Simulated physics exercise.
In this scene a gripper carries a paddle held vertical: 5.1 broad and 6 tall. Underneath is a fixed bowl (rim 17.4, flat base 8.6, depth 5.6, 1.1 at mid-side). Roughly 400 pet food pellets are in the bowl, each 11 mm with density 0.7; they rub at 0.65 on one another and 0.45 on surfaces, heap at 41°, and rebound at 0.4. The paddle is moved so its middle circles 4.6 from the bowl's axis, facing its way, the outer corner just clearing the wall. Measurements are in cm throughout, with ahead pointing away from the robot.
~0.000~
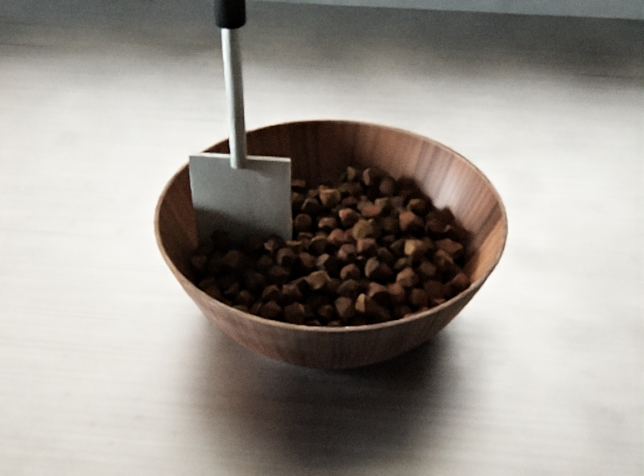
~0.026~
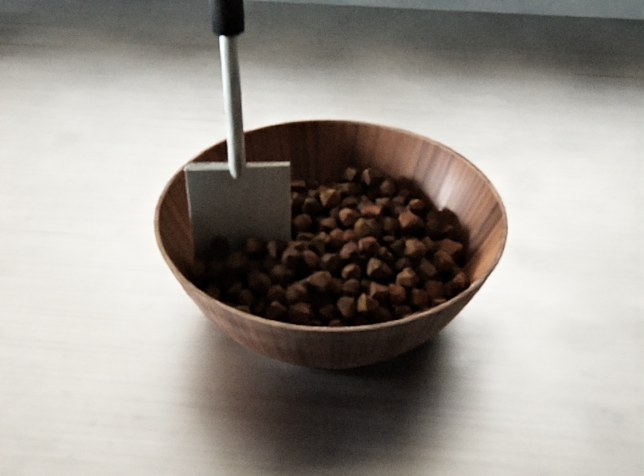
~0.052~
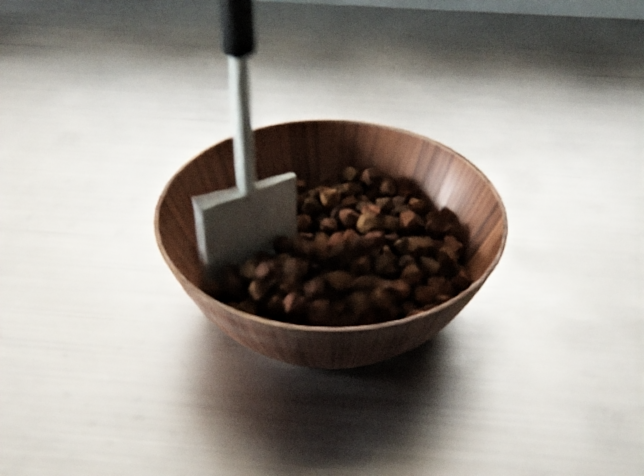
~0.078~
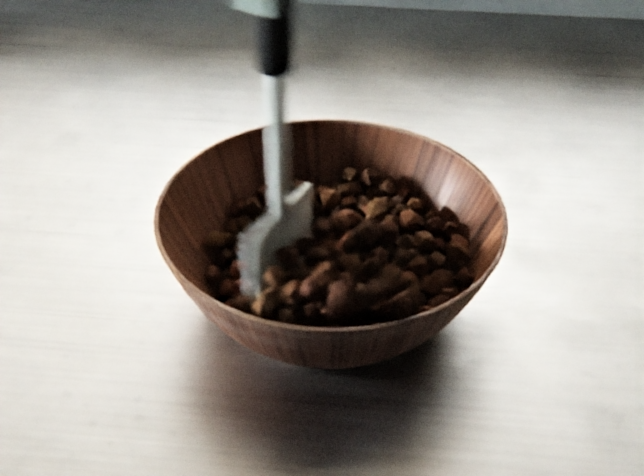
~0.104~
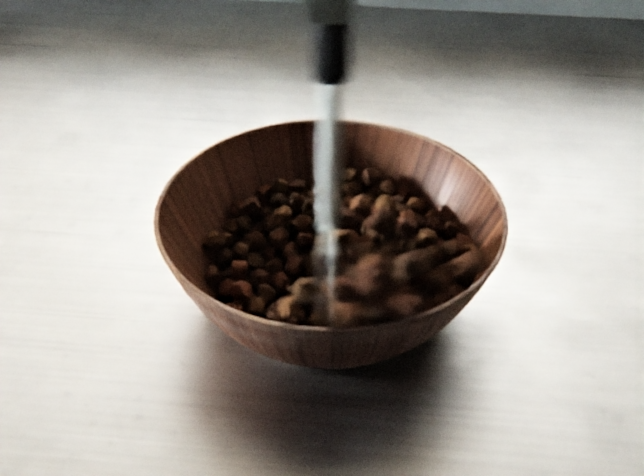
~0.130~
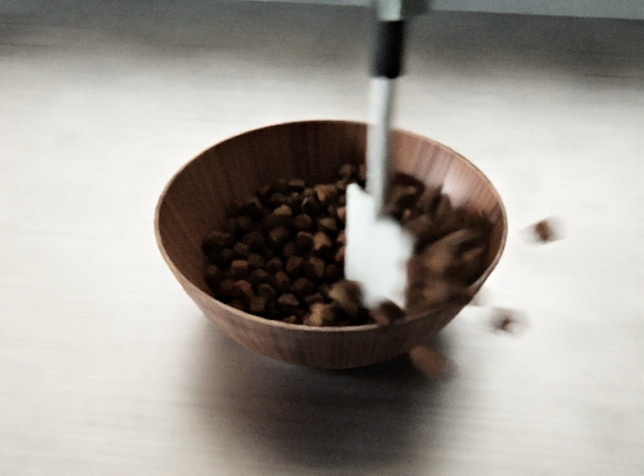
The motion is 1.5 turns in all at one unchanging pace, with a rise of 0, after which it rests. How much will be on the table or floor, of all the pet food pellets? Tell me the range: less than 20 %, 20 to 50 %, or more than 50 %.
It falls in the range more than 50 %.
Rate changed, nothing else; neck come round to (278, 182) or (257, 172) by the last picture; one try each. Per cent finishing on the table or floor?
Some 40 and 30 per cent respectively.
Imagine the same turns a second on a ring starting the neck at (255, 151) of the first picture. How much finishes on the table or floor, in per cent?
About 65 percent ends up on the table or floor.
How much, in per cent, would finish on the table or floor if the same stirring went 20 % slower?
In that case, close to 55 in a hundred.
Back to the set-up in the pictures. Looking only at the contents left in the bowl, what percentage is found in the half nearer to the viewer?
Some 35 per cent.
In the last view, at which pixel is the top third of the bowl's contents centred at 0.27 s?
I'd point to somewhere close to (268, 151).
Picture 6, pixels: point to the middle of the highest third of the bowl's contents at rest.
I'd say close to (383, 221).
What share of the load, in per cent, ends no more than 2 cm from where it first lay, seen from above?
5 %.
After 0.27 s, 281° round, highest piece 13 above the table; 294 in the bowl, 17 on the table or floor, 91 in flight or on the tool.
After 0.41 s, 79° round, highest piece 9 above the table; 204 in the bowl, 123 on the table or floor, 75 in flight or on the tool.
After 0.68 s, 180° round, highest piece 4 above the table; 250 on the table or floor, 152 in the bowl.
After 1.38 s, 180° round, highest piece 4 above the table; 250 on the table or floor, 152 in the bowl.
At rest, 250 on the table or floor, 152 in the bowl. That is 62 % on the table or floor.
